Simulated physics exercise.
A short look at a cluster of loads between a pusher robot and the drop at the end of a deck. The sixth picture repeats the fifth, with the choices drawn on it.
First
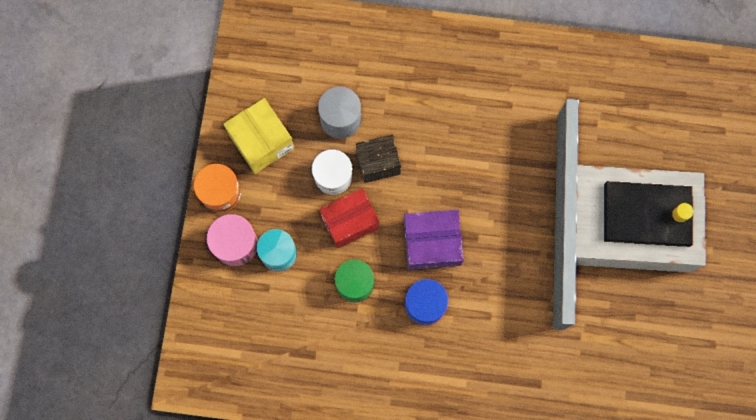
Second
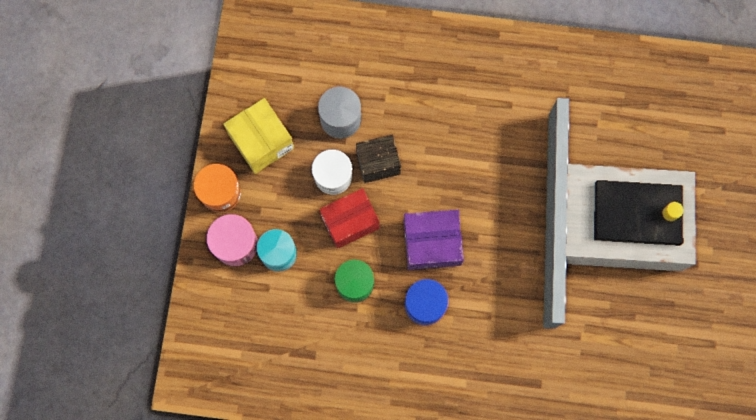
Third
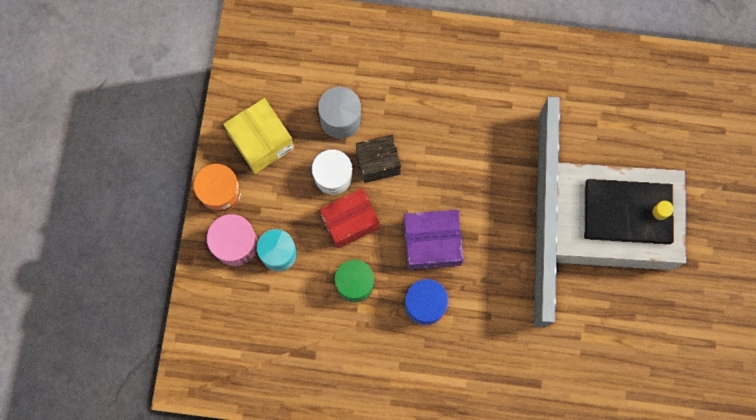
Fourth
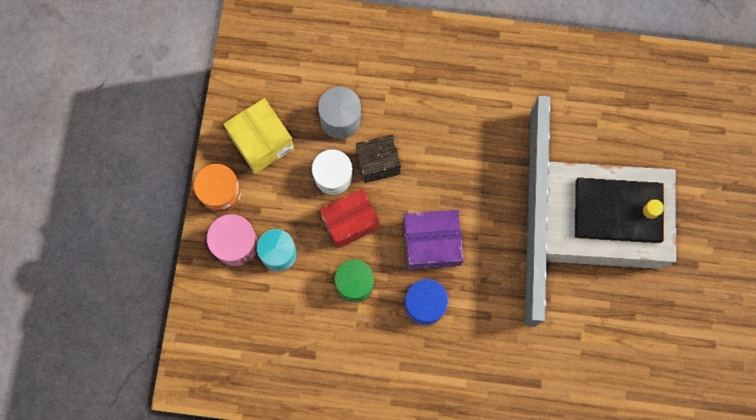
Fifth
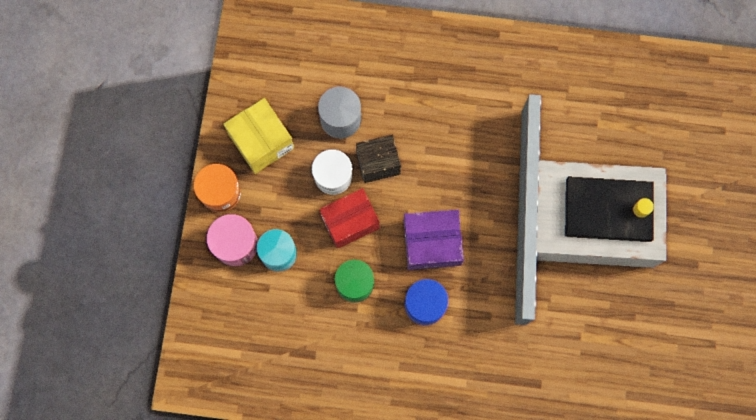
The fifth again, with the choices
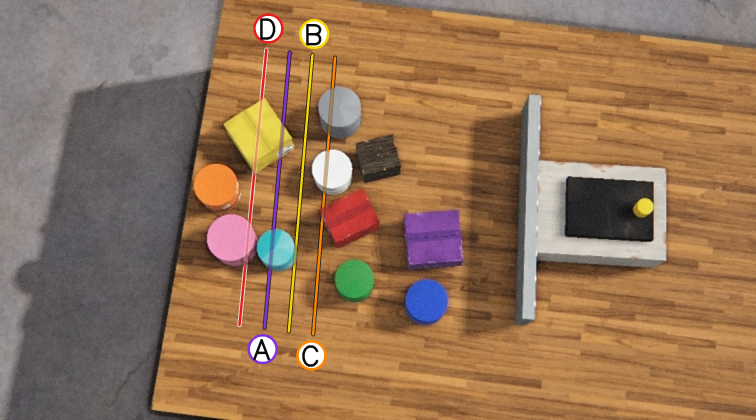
A pusher robot slides slowly left across the wooden deck toward a cluster of still, colourful loads.
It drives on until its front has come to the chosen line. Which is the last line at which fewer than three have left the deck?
A is the last line within the limit.
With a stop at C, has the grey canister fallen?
No.
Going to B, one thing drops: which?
The orange pail goes over.
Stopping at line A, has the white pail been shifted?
Yes.
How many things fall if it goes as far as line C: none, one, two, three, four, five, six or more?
In all, none.
On the marked copy, A at (278, 185); B at (301, 188); C at (325, 191); D at (253, 182).
With A. Early on, robot (511, 197); blue canister (406, 301); purple box (403, 236).
Further on, robot (420, 186); pink pail (226, 240); red parcel (264, 203).
At the end, robot (349, 177); pink pail over the edge; orange pail over the edge; two fallen.
As for the rest, B is within the limit but short; C is within the limit but short; D drops five.
